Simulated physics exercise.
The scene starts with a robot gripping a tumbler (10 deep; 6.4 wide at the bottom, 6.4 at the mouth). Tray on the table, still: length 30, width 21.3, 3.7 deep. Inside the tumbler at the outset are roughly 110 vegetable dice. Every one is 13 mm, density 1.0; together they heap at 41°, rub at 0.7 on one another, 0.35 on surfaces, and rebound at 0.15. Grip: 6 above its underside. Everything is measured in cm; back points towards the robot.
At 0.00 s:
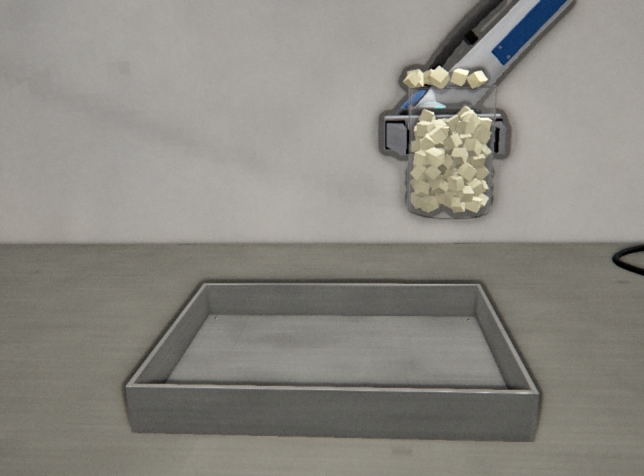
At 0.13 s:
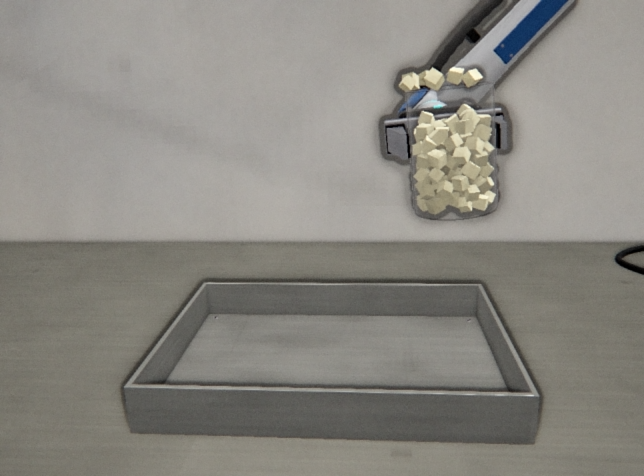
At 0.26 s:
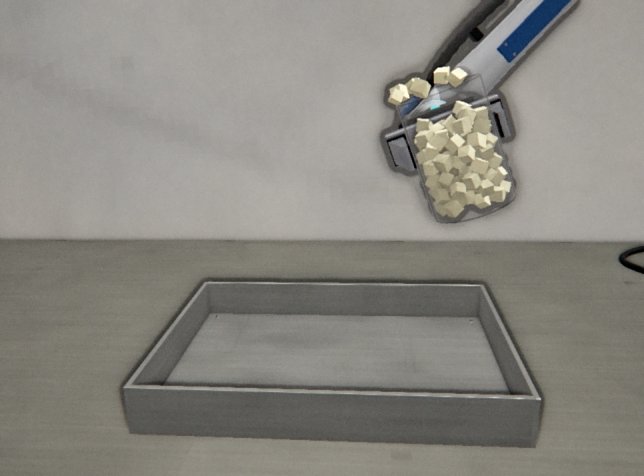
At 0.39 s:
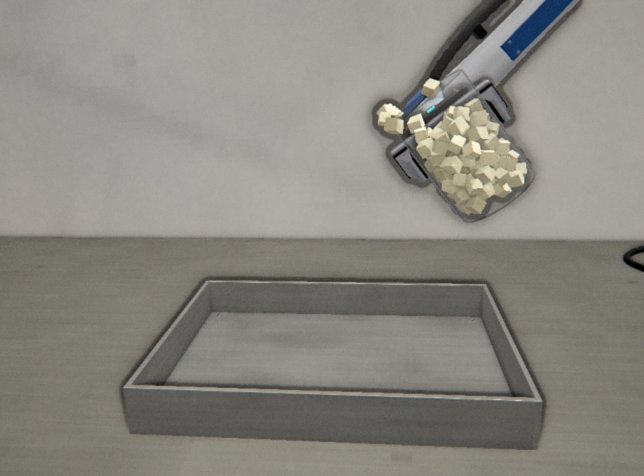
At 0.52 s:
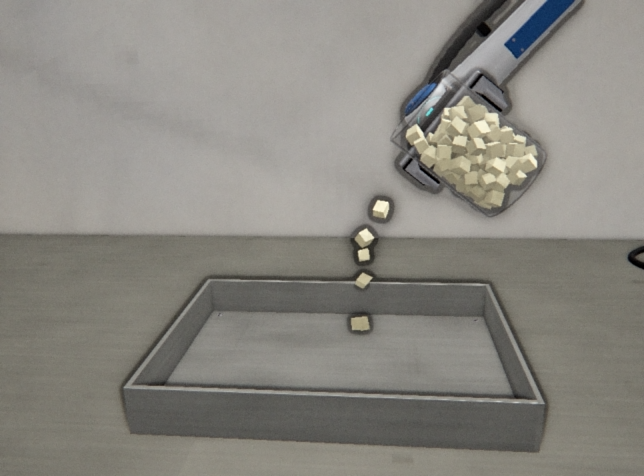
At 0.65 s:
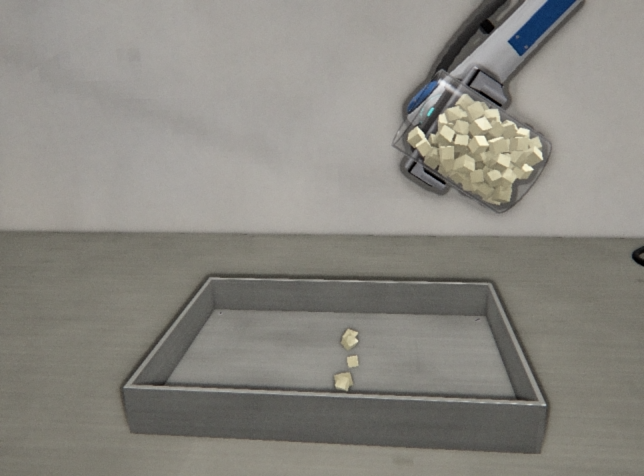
A robot arm reaches in from the upper right, holding a clear tumbler packed with pale yellow cubes before a plain light grey wall, seen from a fixed, slightly raised view. Below it, an empty grey rectangular tray sits on a grey-brown table, with a dark loop at the right edge. The arm tilts the tumbler steadily leftward, and a few cubes drop into the tray while most stay inside.
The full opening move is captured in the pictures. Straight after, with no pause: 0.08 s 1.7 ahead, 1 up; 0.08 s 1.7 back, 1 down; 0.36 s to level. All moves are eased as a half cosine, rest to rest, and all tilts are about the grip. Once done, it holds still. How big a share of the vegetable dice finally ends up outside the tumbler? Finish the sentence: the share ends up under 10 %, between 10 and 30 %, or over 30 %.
The share ends up under 10 %.
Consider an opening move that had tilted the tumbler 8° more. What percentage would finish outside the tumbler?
I'd put it close to 5 per cent.
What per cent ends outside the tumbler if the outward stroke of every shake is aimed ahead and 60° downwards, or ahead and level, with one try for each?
You'd get about 5 per cent with the first setting and about 5 per cent with the second.
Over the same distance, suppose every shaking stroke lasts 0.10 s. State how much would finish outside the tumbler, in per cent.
5 %.
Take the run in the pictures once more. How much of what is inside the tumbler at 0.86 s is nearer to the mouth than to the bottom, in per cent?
Roughly 40 %.
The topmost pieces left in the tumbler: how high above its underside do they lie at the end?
It reaches close to 9.5 cm in the end.
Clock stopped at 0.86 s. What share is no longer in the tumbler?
5 %.
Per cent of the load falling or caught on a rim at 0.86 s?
That comes to about 1 per cent, more or less.
After 0.86 s, tilted 55° forward, highest piece 23 above the table; 102 in the tumbler, 5 in the tray, 1 in flight or on a rim.
After 1.07 s, tilted 11° forward, highest piece 24 above the table; 102 in the tumbler, 6 in the tray.
After 1.37 s, level, highest piece 24 above the table; 102 in the tumbler, 6 in the tray.
After 2.42 s, level, highest piece 24 above the table; 102 in the tumbler, 6 in the tray.
At rest, 102 in the tumbler, 6 in the tray. That is 6 % outside the tumbler.
